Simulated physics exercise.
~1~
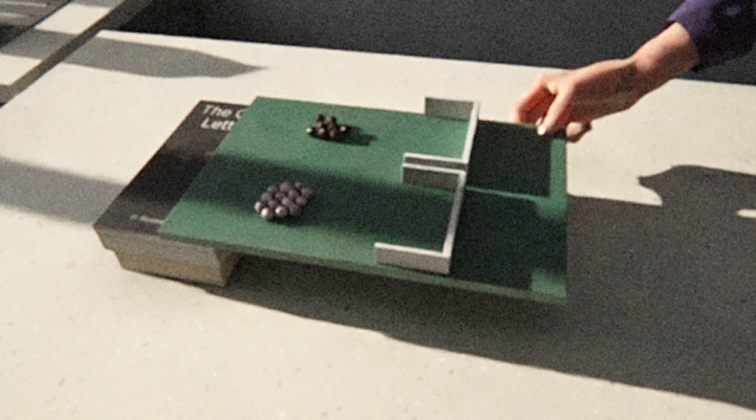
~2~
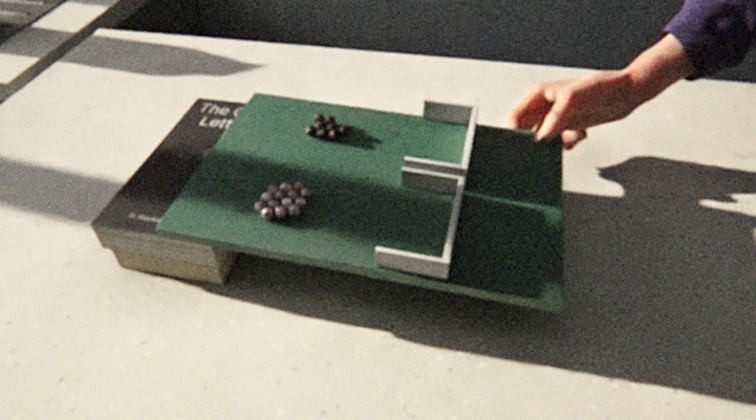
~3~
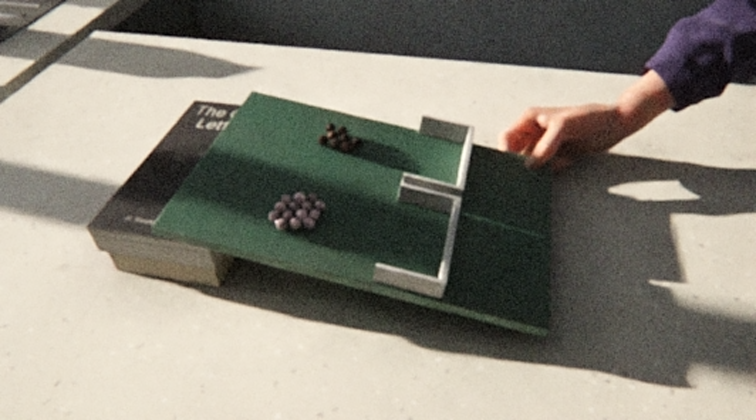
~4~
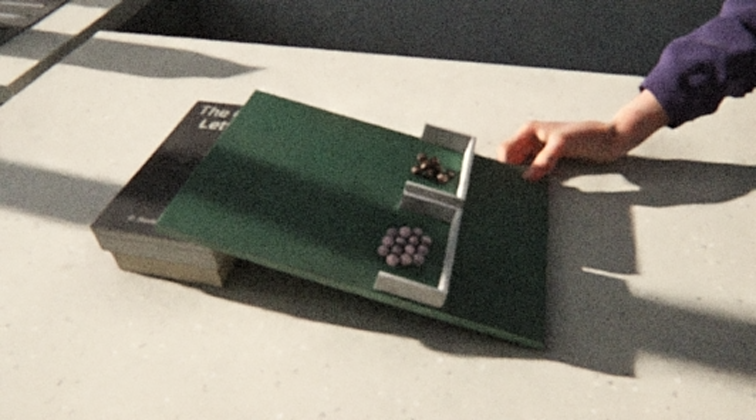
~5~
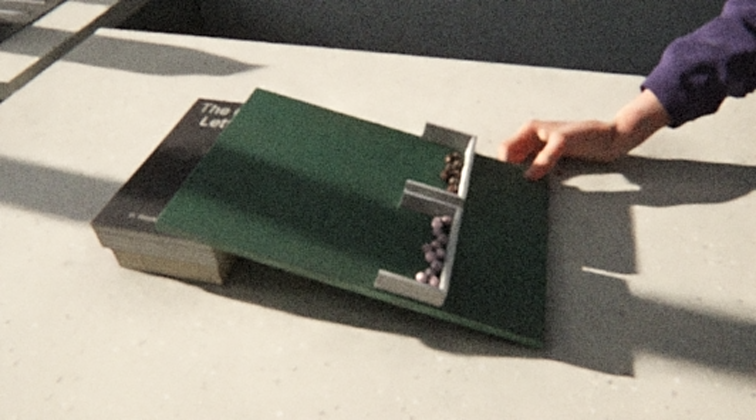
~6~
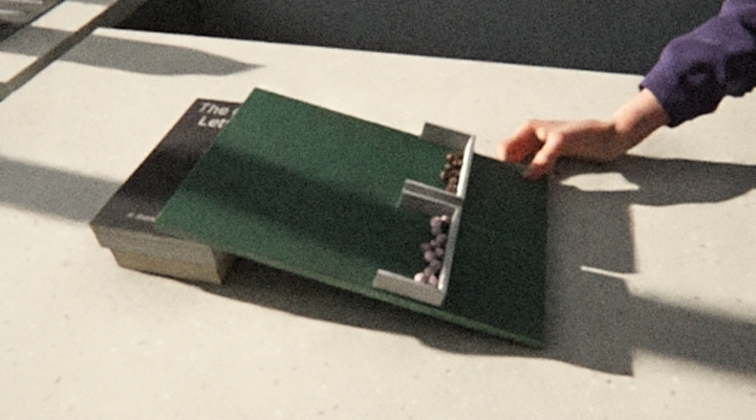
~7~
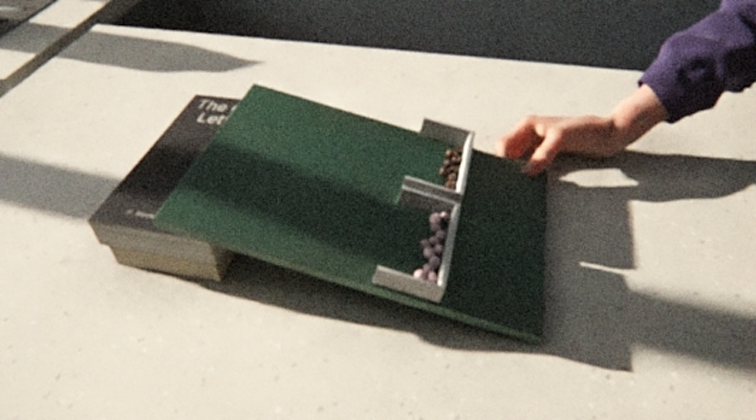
A green board, seen from above at an angle on a pale, sunlit tabletop, rests its left end on a thick stack of dark-covered books while a hand in a purple sleeve holds its right end. Two clusters of small round pieces sit on it, dark brown ones at the back and greyish-purple ones nearer, each facing a white bracket-shaped barrier. The hand lowers its end, and the board tilts down to the right. Both clusters start slowly, then slide down the slope into the barriers. They bunch up against them and stay there, the hand still at the board's edge.
